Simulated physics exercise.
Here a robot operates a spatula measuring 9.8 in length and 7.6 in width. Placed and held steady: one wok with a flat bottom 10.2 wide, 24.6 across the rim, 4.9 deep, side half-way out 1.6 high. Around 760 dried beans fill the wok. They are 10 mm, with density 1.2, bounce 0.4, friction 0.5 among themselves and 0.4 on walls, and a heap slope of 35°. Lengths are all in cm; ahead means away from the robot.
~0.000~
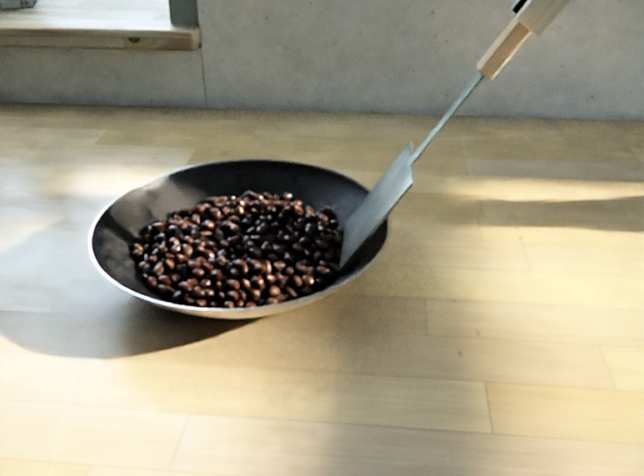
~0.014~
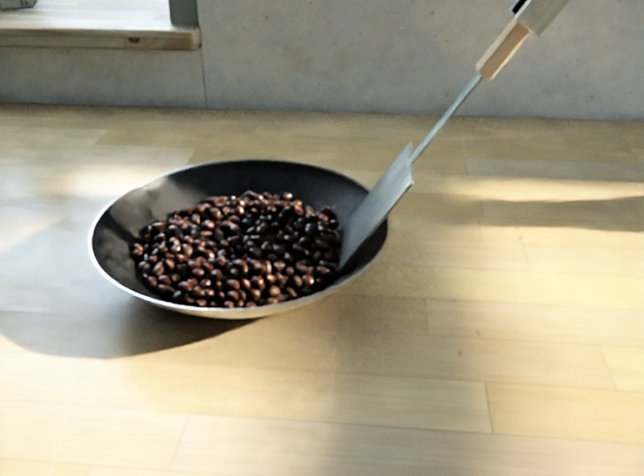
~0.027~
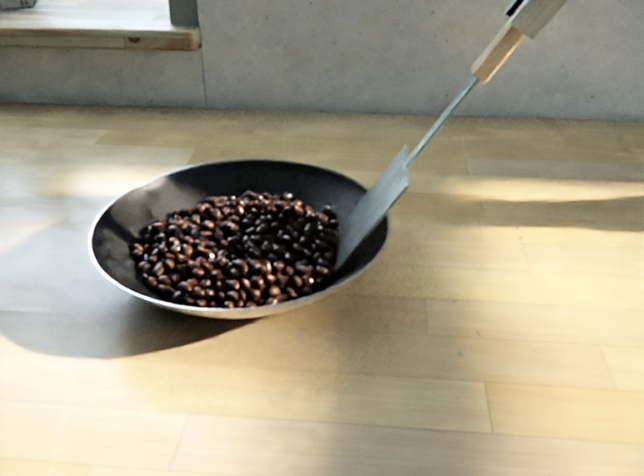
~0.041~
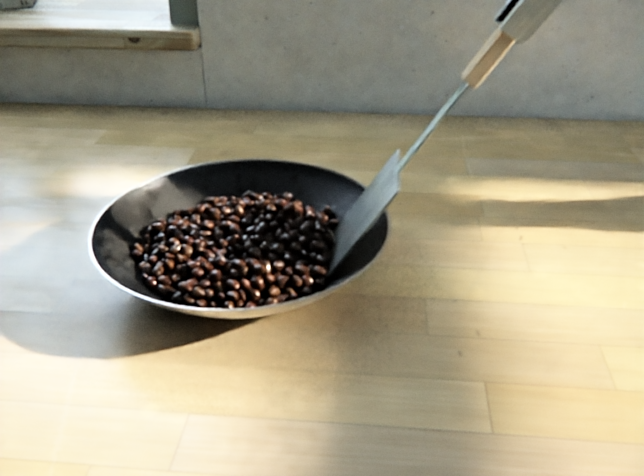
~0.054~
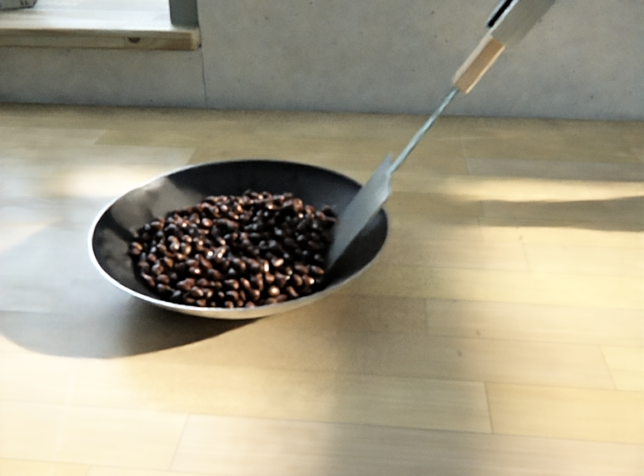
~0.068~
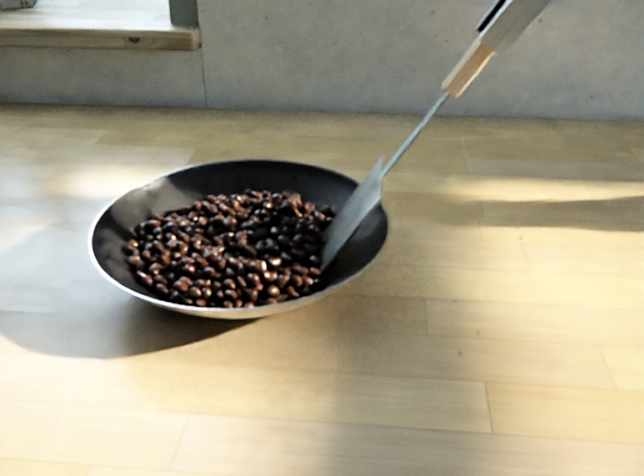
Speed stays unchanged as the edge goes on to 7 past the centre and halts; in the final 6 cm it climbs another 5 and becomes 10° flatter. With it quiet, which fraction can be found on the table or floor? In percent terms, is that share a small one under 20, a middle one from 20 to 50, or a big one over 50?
A small one.
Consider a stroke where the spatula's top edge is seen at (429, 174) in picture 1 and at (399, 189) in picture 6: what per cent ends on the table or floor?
My guess would be close to 15 per cent.
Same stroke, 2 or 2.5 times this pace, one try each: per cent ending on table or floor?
Roughly 30 % and roughly 30 %.
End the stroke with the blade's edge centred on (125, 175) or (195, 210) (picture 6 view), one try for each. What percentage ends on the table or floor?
Close to 30 and close to 0 per cent, respectively.
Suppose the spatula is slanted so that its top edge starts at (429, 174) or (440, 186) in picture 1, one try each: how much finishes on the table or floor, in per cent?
Close to 15 and 15 percent respectively.
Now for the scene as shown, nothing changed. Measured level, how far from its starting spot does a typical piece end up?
Level distance of around 5 cm.
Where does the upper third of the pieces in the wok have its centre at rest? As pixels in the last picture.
Roughly (149, 227).
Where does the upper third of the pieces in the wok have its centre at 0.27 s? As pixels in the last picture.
(158, 215).
By 0.17 s, sloping 57°, highest piece 6 above the table; 756 in the wok.
By 0.27 s, sloping 53°, highest piece 9 above the table; 751 in the wok, 5 on the blade or in flight.
By 0.52 s, sloping 47°, highest piece 7 above the table; 662 in the wok, 83 on the table or floor, 11 on the blade or in flight.
By 1.58 s, sloping 47°, highest piece 7 above the table; 659 in the wok, 97 on the table or floor.
Final count, 659 in the wok, 97 on the table or floor. That is 13 % on the table or floor.
